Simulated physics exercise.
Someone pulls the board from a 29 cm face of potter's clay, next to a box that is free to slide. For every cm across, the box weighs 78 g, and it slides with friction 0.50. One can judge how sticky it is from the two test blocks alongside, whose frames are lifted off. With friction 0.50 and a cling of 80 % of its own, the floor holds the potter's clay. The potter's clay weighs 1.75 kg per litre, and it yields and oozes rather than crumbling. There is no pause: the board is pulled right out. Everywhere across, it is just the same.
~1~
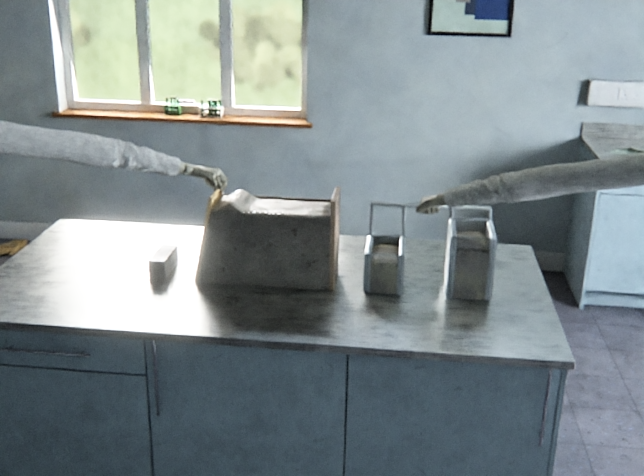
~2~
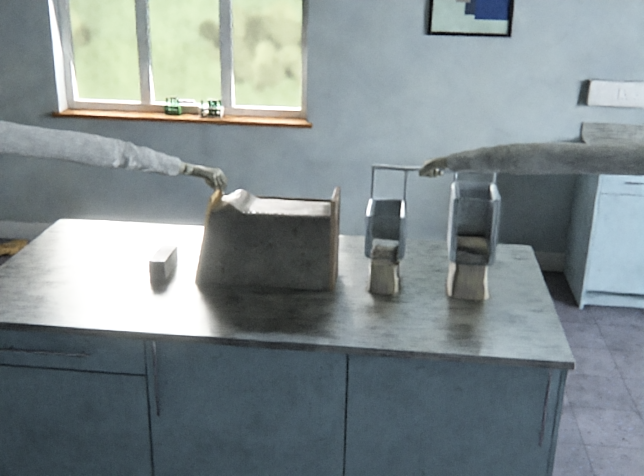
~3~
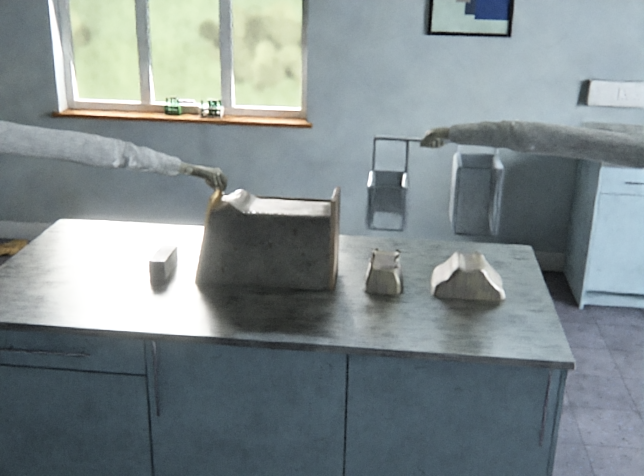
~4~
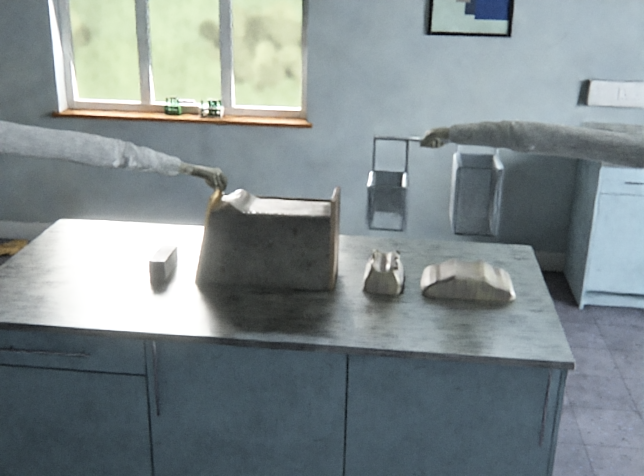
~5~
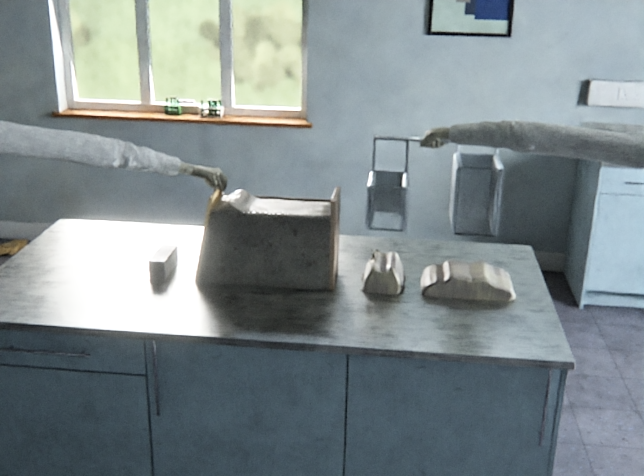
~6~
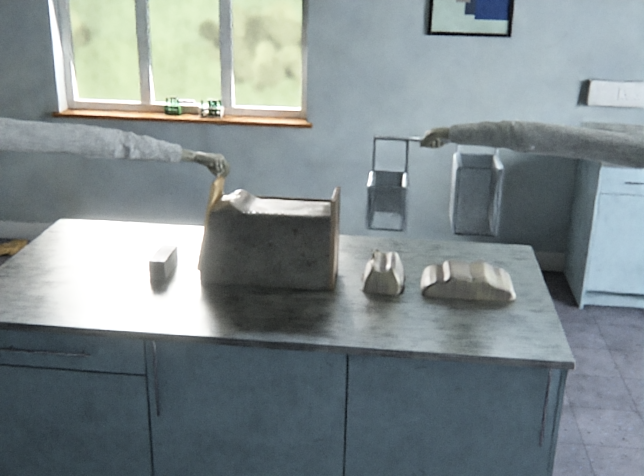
The clip opens with one hand at a board beside a large block of clay while another arm, at right, lifts two casings off smaller blocks. The uncovered blocks sag into low mounds, the right one spreading wider, then stay still as the left hand raises the board slightly.
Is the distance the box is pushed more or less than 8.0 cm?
Expect a figure beyond 8.0 cm.
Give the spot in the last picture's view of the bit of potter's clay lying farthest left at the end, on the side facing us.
You'll find it somewhere near (119, 274) on the near face.
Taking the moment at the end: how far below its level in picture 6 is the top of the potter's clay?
The gap comes to roughly 4.5 centimetres.
Last picture + 0.18 s, the box has not moved.
Last picture + 0.40 s, the box has been pushed 2.8 cm.
Last picture + 0.62 s, the box has been pushed 13 cm.
Last picture + 0.84 s, the box has been pushed 18 cm.
Last picture + 1.06 s, the box has been pushed 18 cm.
